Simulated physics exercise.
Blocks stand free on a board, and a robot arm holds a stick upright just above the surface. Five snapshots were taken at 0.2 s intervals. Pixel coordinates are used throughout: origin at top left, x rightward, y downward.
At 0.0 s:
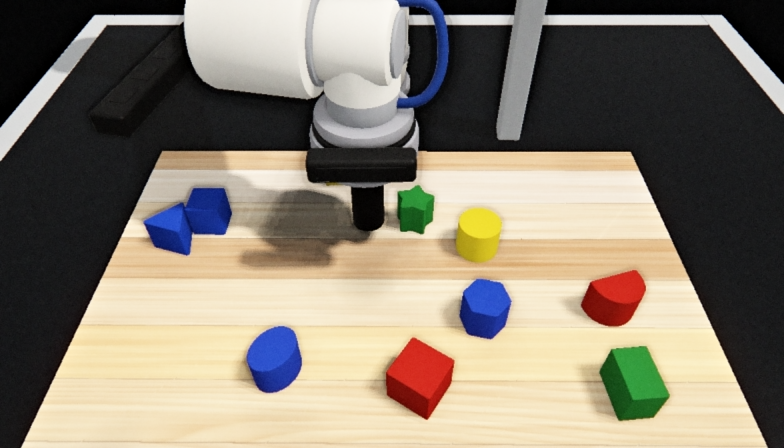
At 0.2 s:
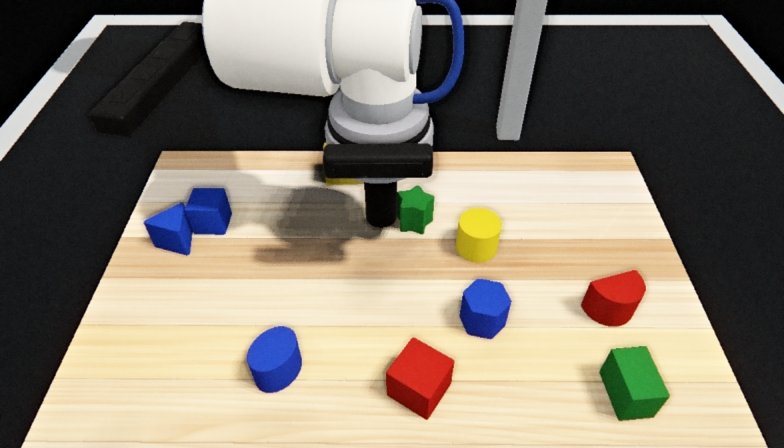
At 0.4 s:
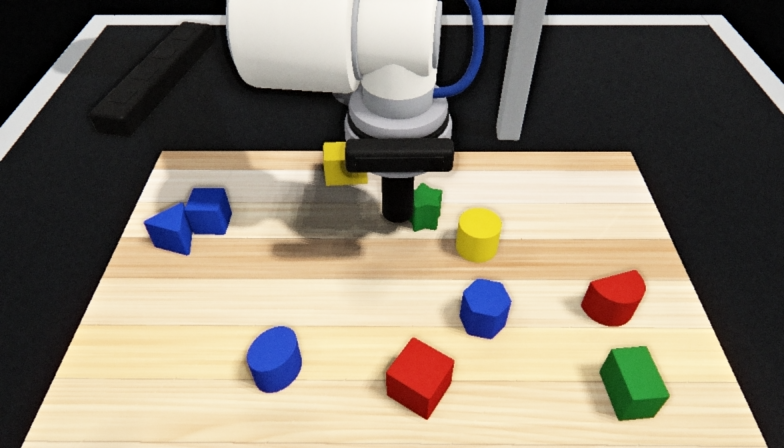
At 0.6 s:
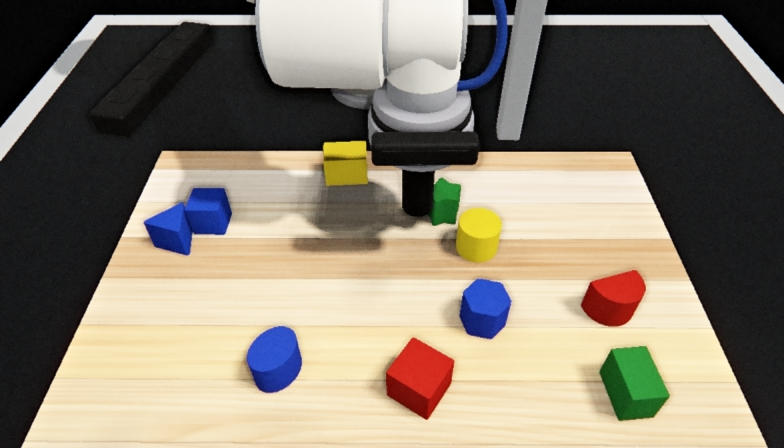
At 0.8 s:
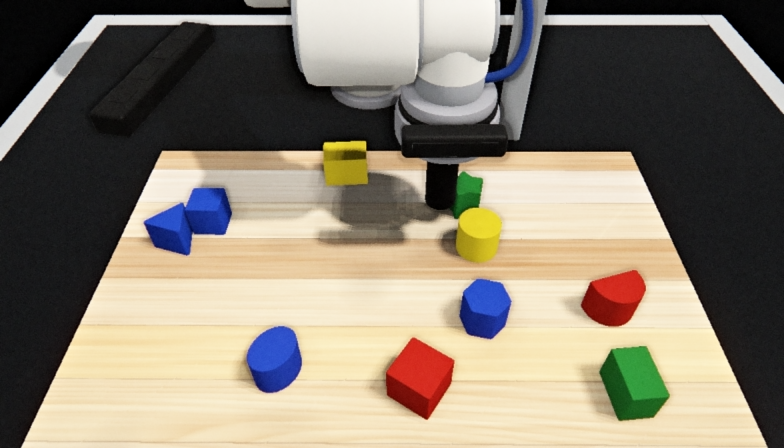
Robot arm sliding a black stick rightward across a wooden board, pushing a green star block behind a yellow round block.
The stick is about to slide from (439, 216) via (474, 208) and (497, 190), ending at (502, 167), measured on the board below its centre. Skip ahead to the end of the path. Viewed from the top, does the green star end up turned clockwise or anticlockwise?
Verdict: Clockwise.
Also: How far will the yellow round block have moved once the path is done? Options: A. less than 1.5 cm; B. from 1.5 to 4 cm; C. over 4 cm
The answer is A.
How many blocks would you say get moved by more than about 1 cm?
Total: One.
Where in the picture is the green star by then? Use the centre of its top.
It ends at (534, 155).
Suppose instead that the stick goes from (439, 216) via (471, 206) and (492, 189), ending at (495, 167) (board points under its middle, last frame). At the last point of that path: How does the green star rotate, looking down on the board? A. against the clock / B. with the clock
The answer is B.
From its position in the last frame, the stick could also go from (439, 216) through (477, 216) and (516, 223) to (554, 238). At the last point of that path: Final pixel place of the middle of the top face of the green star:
The middle of its top is at (517, 177).
What follows on the original path. One third of the way, stick (477, 192); green star (503, 175).
Two thirds of the way, stick (500, 174); green star (528, 161), turned 10° clockwise.
At the end, stick (505, 151); green star (534, 155), turned 45° clockwise; yellow round block in place.
